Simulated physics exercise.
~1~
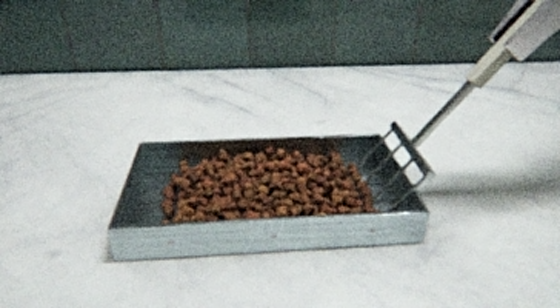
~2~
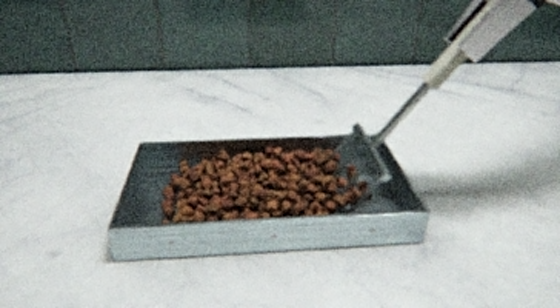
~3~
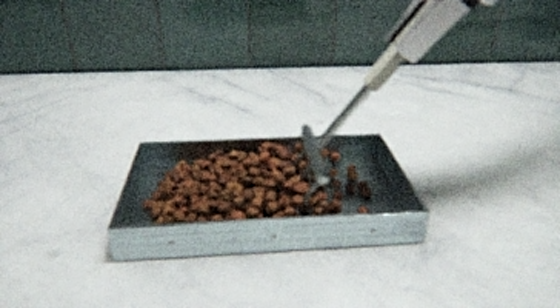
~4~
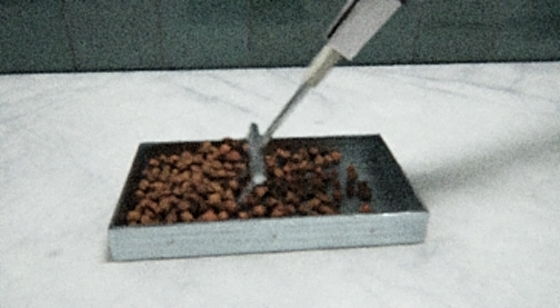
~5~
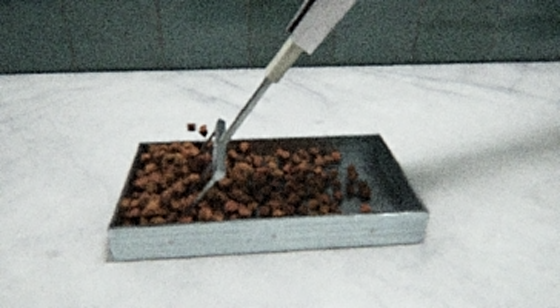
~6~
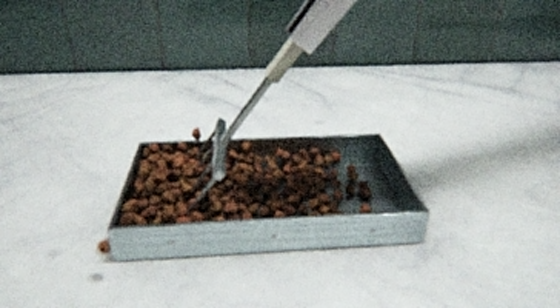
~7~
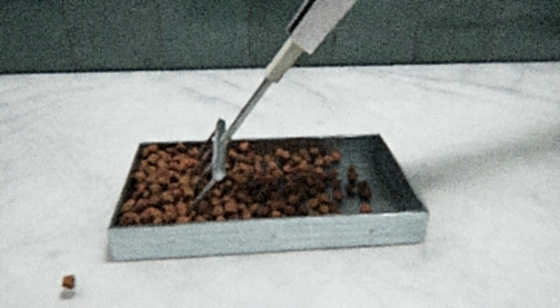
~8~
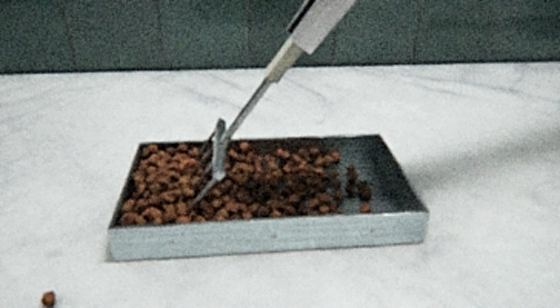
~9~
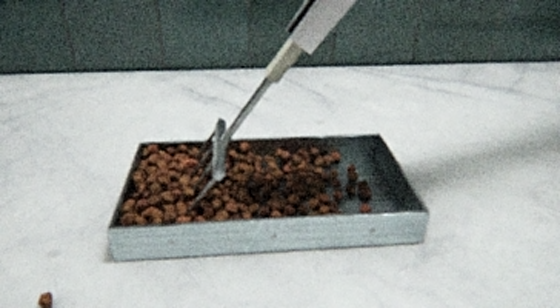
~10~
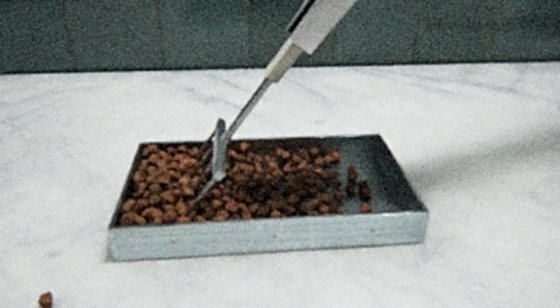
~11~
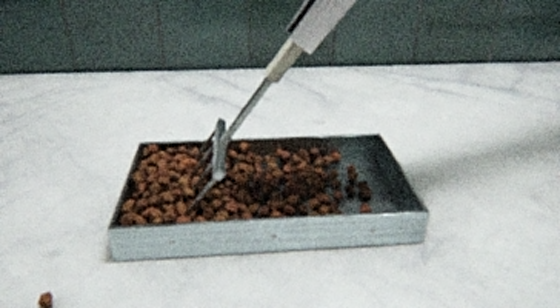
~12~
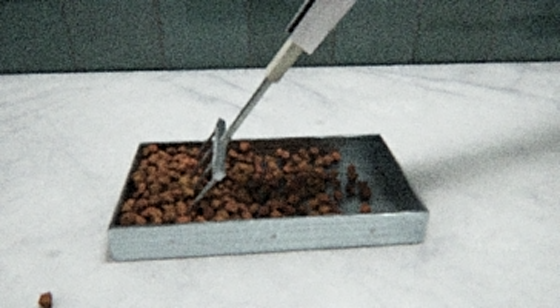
A grey, rake-like tool on a slanting arm reaches from the upper right into a shallow metal tray of reddish-brown pellets. The tray sits on a white marbled surface before a dark green tiled wall, seen from the front and slightly above. The tool sweeps left through the pellets, heaping them toward the left side and leaving the right end mostly bare. As it stops left of centre, a few pellets hop up near the back rim. One pellet drops outside the front left corner and rolls toward the viewer, coming to rest at the lower left while the tool stays still in the heap.
